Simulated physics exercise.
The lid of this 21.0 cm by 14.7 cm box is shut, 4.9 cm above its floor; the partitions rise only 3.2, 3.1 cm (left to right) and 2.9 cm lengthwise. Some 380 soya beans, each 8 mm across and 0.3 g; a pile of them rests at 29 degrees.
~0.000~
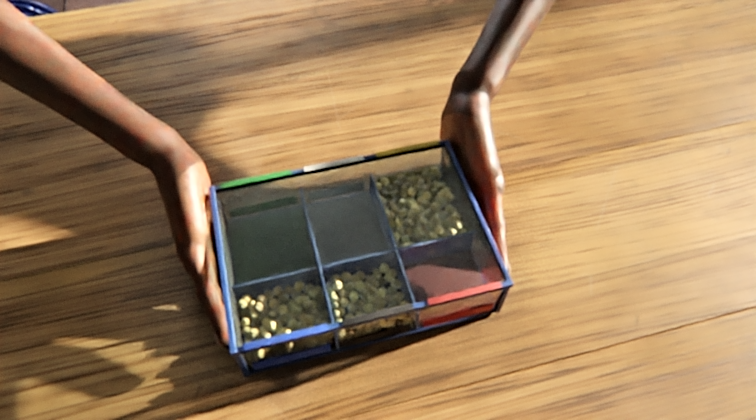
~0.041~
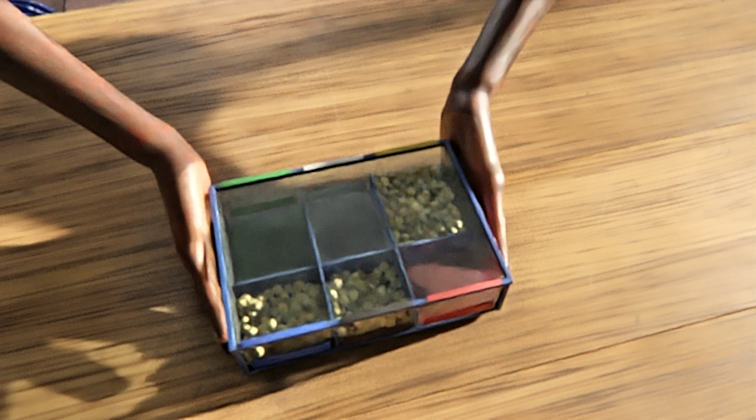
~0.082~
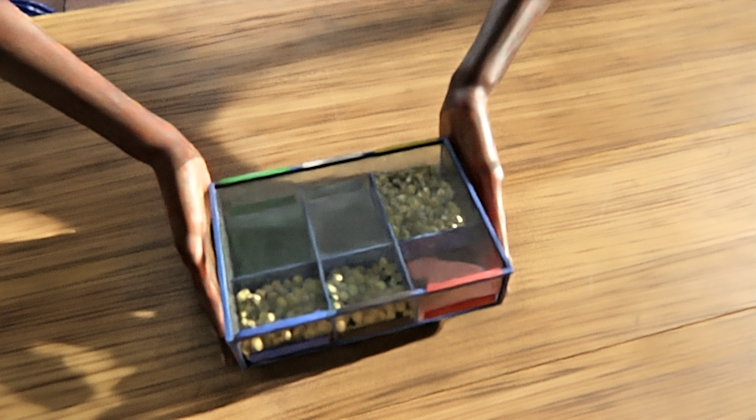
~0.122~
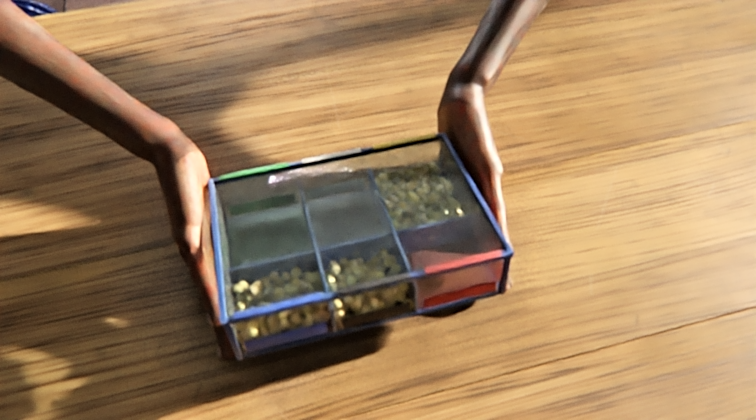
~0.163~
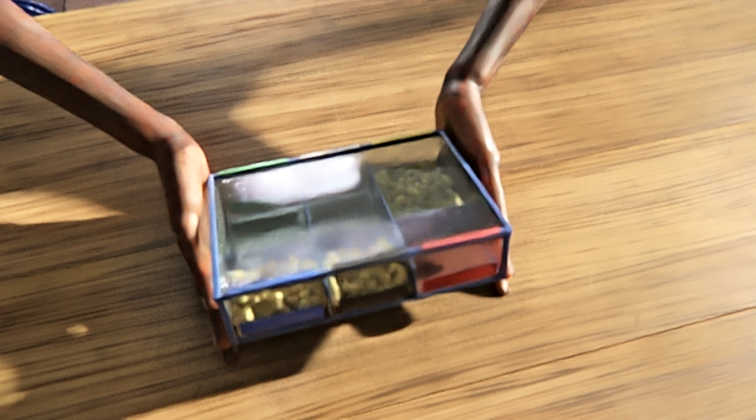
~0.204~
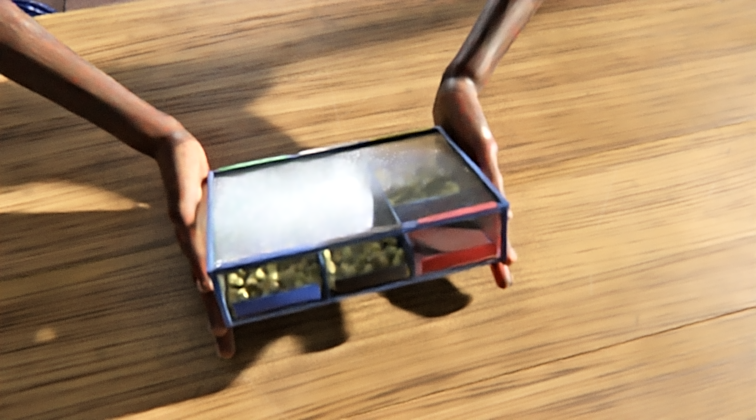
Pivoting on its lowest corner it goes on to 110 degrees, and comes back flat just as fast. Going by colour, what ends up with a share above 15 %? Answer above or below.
Red compartment: Below; blue compartment: Below; green compartment: Above; yellow compartment: Above; white compartment: Above; black compartment: Below.
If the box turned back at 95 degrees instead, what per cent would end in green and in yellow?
In that case green 25, yellow 45.
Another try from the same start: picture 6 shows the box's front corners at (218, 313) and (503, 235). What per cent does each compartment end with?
Red 0, blue 5, green 40, yellow 40, white 15, black 0.
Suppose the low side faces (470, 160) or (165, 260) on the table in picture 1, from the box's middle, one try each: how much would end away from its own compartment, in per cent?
About 45 and 45 per cent.
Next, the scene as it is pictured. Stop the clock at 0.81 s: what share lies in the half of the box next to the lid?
About 70 per cent.
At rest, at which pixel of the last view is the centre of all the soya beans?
At about (371, 207).
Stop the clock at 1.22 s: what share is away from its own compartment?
Some 50 per cent.
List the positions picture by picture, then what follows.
The first frame shows box tilt 0 degrees, front corners at (236, 349) and (507, 282); blue 30 %, yellow 50 %, black 20 %.
The second frame shows box tilt 1 degrees, front corners at (235, 346) and (507, 279).
The third frame shows box tilt 5 degrees, front corners at (232, 336) and (507, 270), lowest corner left back.
The fourth frame shows box tilt 10 degrees, front corners at (227, 319) and (507, 252), lowest corner left back.
The fifth frame shows box tilt 17 degrees, front corners at (220, 296) and (506, 230), lowest corner left back.
The sixth frame shows box tilt 24 degrees, front corners at (213, 270) and (503, 205), lowest corner left back; blue 30 %, yellow 50 %, black 20 %. The box's pace is about 165 degrees a second.
After 0.81 s, tilt 109 degrees; blue 15 %, green 15 %, yellow 50 %, white 15 %, black 10 %.
After 1.22 s, tilt 46 degrees; green 30 %, yellow 50 %, white 20 %.
After 1.71 s, tilt 0 degrees; green 30 %, yellow 50 %, white 20 %.
At rest (2.4 s), red 0 %, blue 0 %, green 30 %, yellow 50 %, white 20 %, black 0 %.
